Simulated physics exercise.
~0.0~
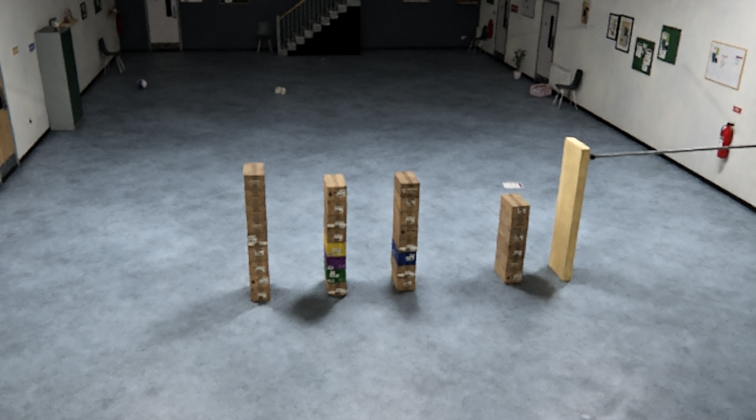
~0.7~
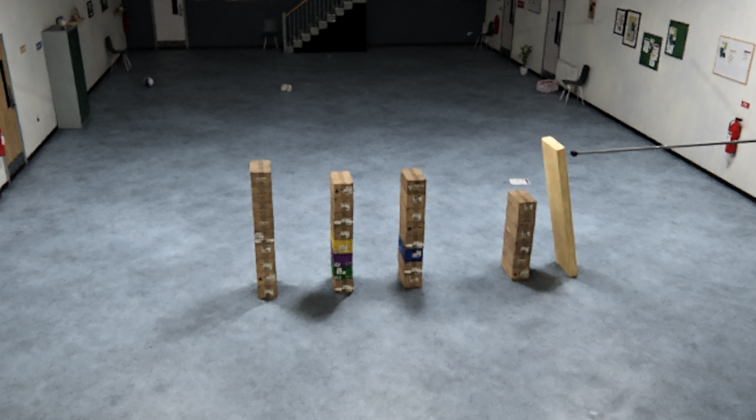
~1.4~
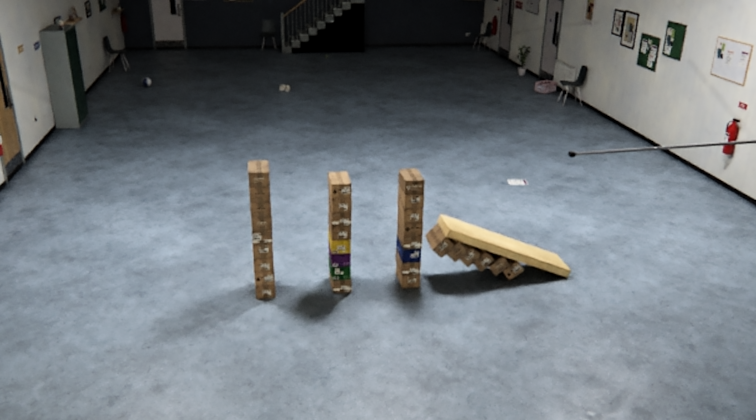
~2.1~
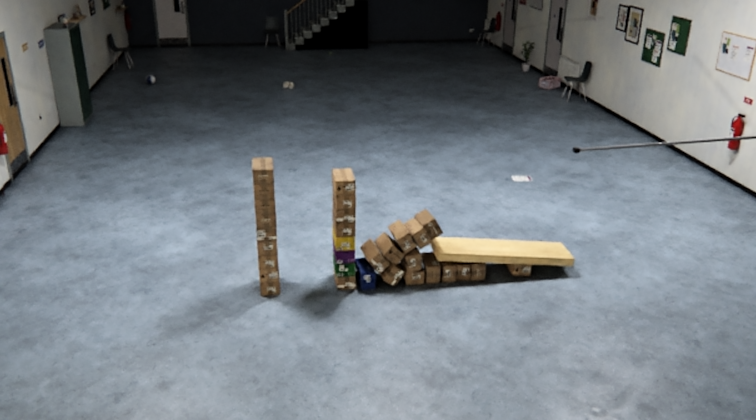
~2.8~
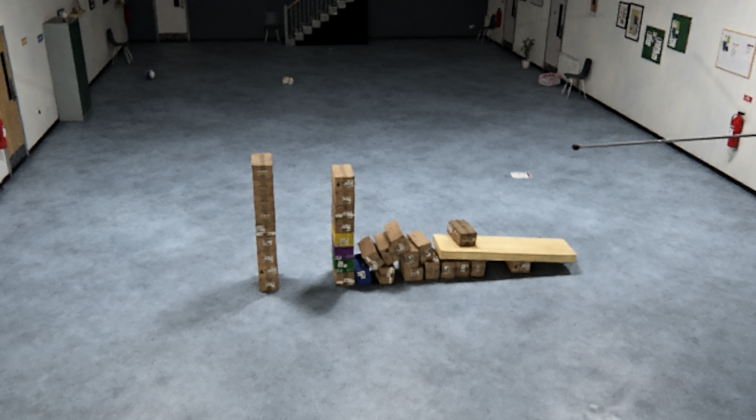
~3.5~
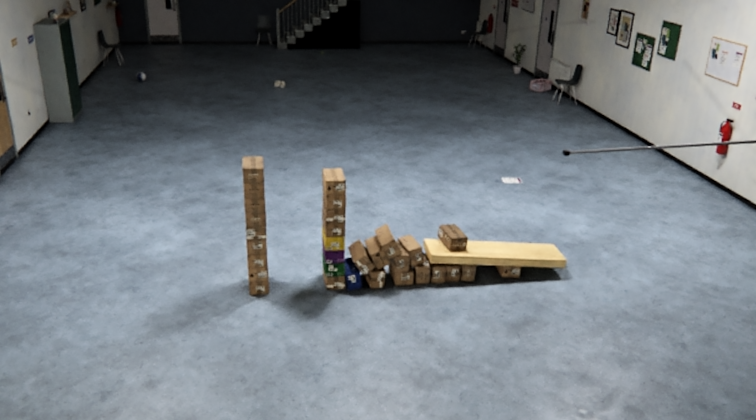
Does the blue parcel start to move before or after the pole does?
It starts to move after the pole. The pole is already moving left as the board begins to lean, while the blue parcel stays in place until its column collapses.
